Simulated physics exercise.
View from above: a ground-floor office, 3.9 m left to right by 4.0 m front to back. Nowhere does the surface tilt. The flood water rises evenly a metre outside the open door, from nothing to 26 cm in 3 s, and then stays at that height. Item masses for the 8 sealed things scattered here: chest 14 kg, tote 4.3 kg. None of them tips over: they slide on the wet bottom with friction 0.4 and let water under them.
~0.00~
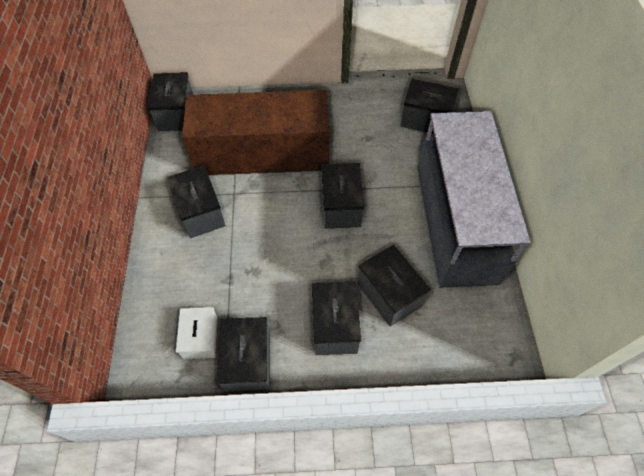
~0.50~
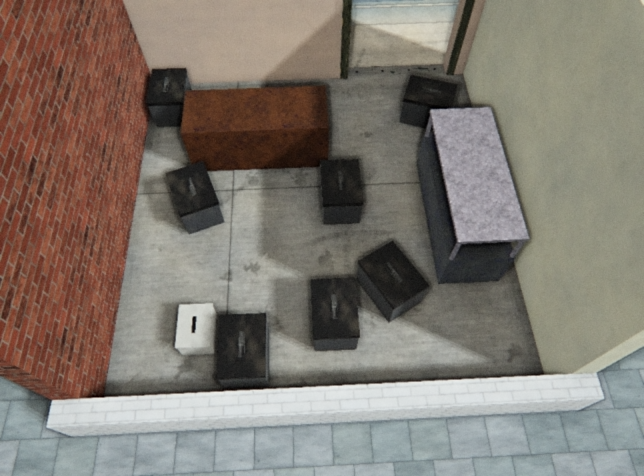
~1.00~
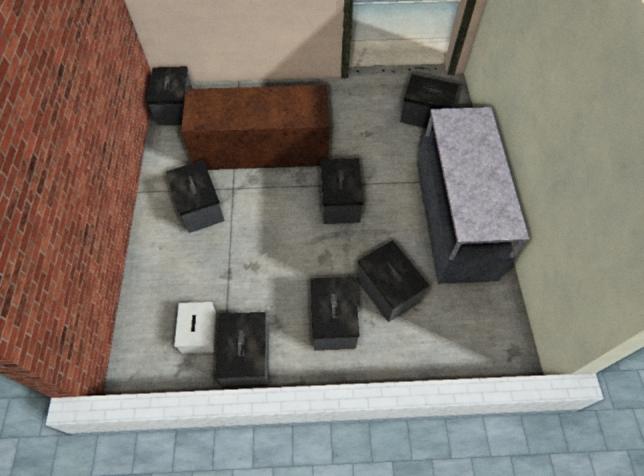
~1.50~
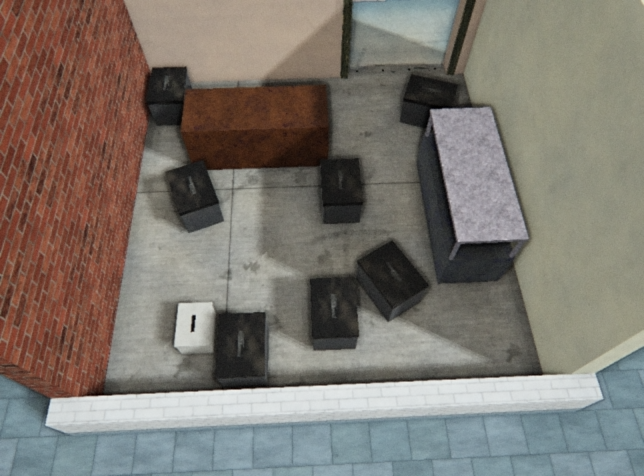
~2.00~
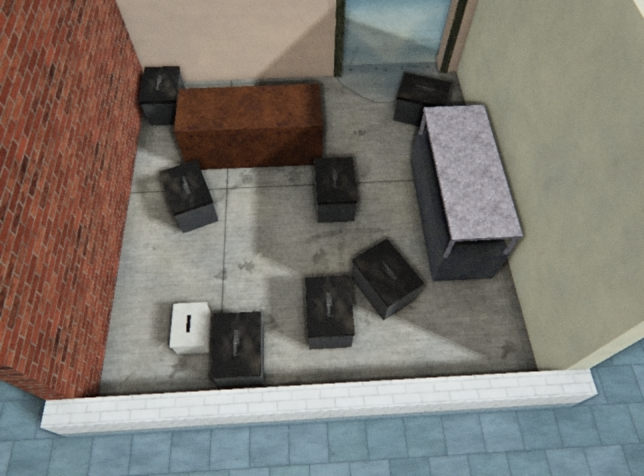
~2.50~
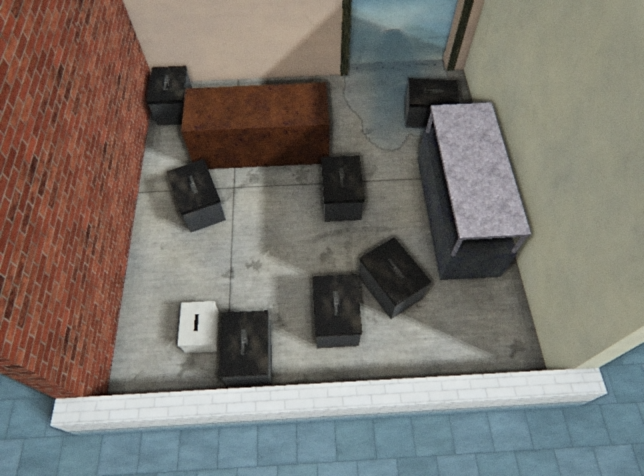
Water rises outside an office, then enters the doorway and slightly shifts a dark chest.
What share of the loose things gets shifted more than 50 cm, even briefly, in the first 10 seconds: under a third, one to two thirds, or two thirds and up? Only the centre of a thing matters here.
Watching this, I'd call it the bulk of them.
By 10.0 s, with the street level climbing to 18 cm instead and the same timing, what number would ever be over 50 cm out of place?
With that change, 6 of them.
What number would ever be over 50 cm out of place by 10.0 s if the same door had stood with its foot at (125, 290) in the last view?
Then it comes to 6 of them.
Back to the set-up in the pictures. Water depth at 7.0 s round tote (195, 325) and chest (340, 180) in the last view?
14 and 9 cm.
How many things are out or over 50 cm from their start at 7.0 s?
At that time I count 6.
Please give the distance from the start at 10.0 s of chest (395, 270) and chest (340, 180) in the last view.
They've ended up 120 cm and 200 cm away, in that order.
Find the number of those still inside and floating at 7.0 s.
The count is 6.
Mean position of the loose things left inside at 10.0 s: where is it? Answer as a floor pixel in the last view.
Close to pixel (233, 237).
After 3.5 s 1 of 8 are over 50 cm from their spots; 0 afloat.
After 4.5 s 1 of 8 are over 50 cm from their spots; 1 afloat.
After 7.0 s 6 of 8 are over 50 cm from their spots; 6 afloat.
After 10.0 s 7 of 8 are over 50 cm from their spots, and 7 have been at some point; 8 afloat.
